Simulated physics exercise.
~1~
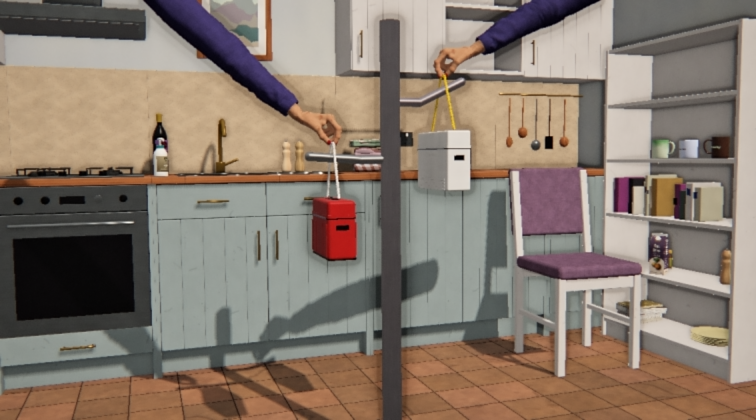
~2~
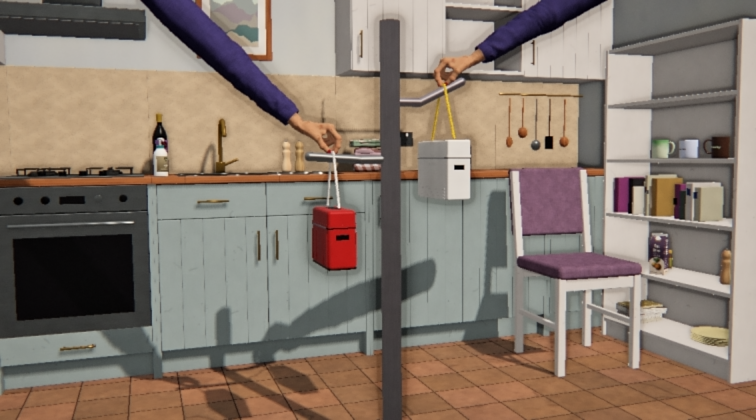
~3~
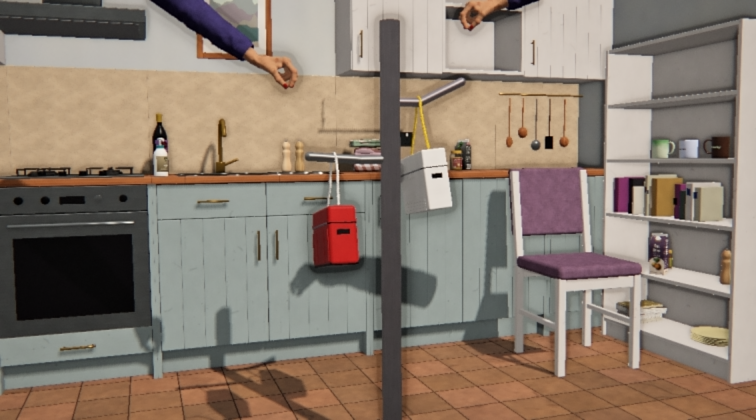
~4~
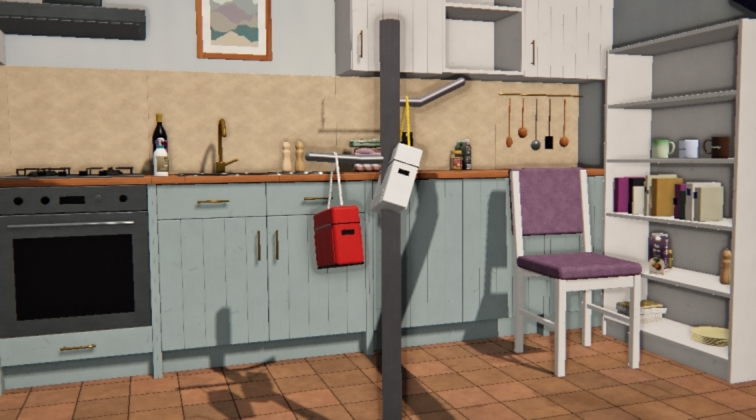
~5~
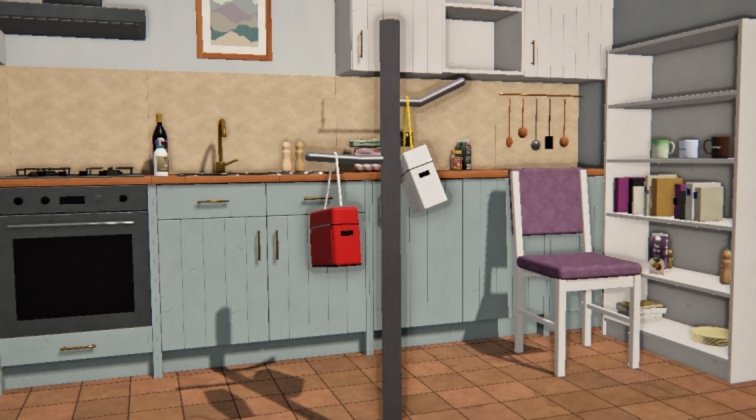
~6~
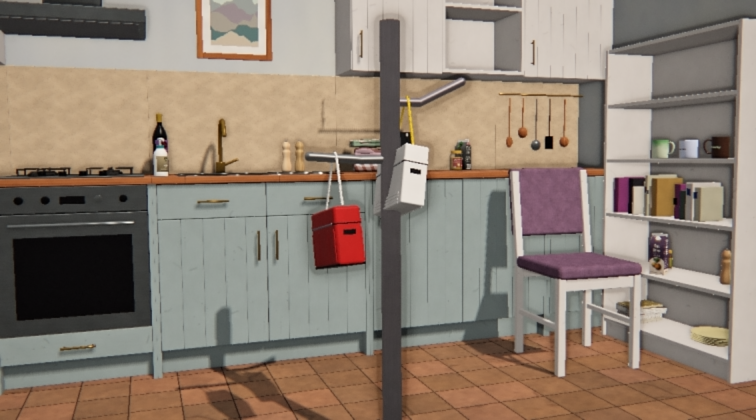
Two hands lowered a red case and a white case by their loops onto the pegs of a coat stand in a kitchen, then let go and drew back. The white case swung left and right while the red one tilted slightly, and both stayed hanging.
